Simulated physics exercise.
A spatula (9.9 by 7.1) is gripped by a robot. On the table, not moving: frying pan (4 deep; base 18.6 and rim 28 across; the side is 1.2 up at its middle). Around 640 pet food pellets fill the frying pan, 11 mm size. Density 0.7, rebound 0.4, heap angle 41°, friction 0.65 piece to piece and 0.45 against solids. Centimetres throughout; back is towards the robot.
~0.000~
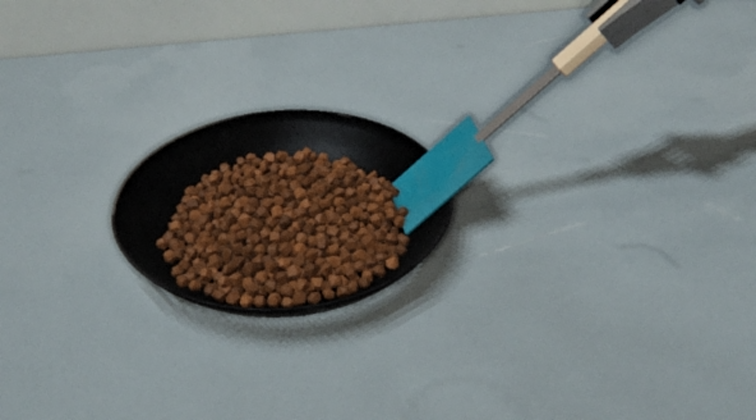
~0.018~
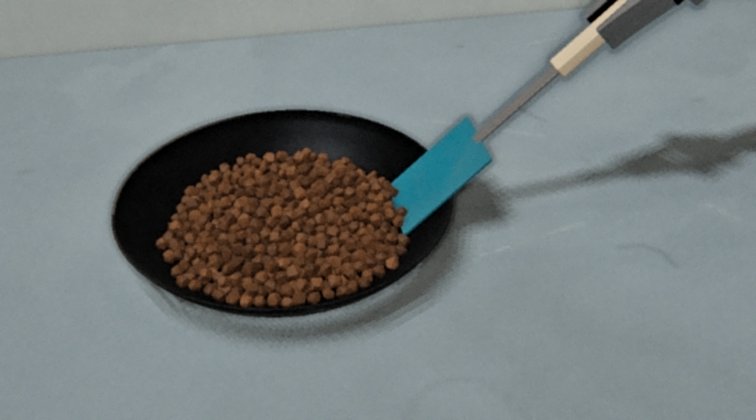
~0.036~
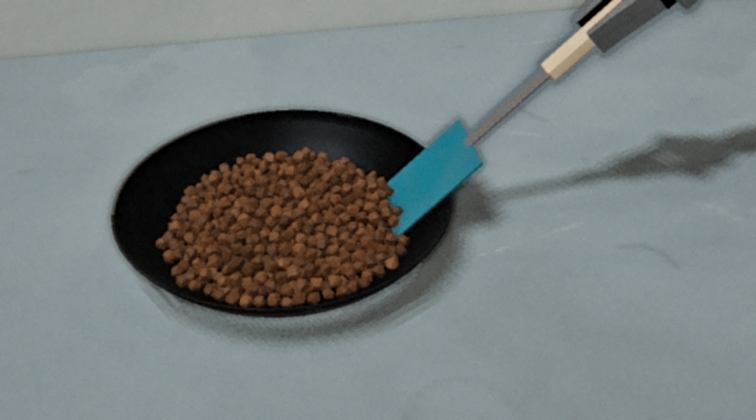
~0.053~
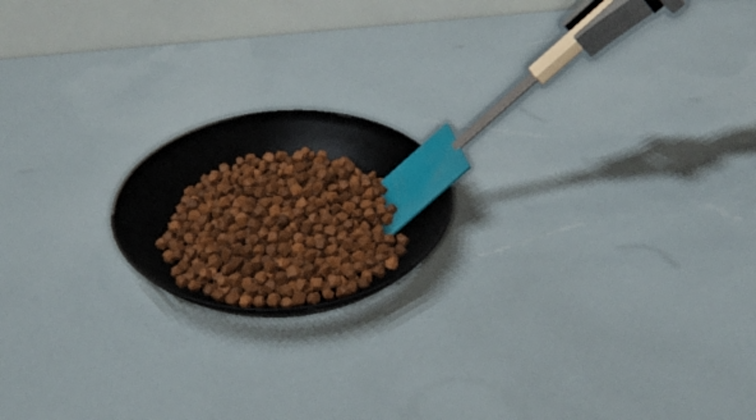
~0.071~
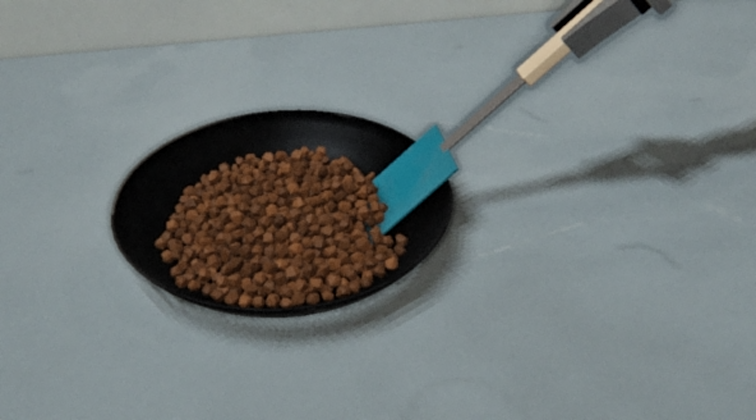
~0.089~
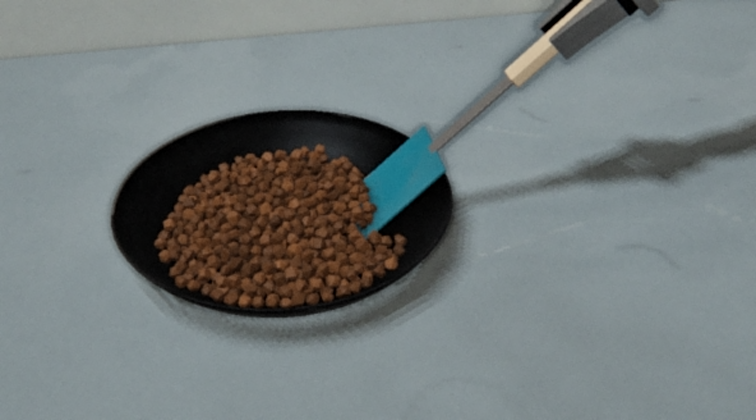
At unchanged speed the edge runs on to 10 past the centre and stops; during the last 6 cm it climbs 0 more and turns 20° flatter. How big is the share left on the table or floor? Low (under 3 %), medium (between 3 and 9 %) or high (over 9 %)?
A medium share, between 3 and 9 %, ends on the table or floor.
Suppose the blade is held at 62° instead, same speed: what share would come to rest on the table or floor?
In that case some 10 per cent.
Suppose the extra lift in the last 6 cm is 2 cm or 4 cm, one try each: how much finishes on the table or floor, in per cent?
About 10 and 15 per cent.
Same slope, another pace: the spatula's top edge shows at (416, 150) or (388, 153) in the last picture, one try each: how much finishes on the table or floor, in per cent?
About 5 and 15 per cent.
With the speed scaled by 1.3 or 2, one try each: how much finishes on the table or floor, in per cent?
Some 5 and 10 per cent.
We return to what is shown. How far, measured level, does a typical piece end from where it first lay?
Roughly 4 cm.
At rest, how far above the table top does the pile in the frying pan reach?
Roughly 6.0 cm.
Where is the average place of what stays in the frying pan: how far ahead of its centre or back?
Roughly 4.5 cm ahead.
After 0.19 s, sloping 43°, highest piece 5 above the table; 642 in the frying pan.
After 0.29 s, sloping 37°, highest piece 6 above the table; 642 in the frying pan.
After 0.54 s, sloping 23°, highest piece 6 above the table; 607 in the frying pan, 33 on the table or floor, 2 on the blade or in flight.
After 1.59 s, sloping 23°, highest piece 6 above the table; 607 in the frying pan, 35 on the table or floor.
In the end, 607 in the frying pan, 35 on the table or floor. That is 5 % on the table or floor.
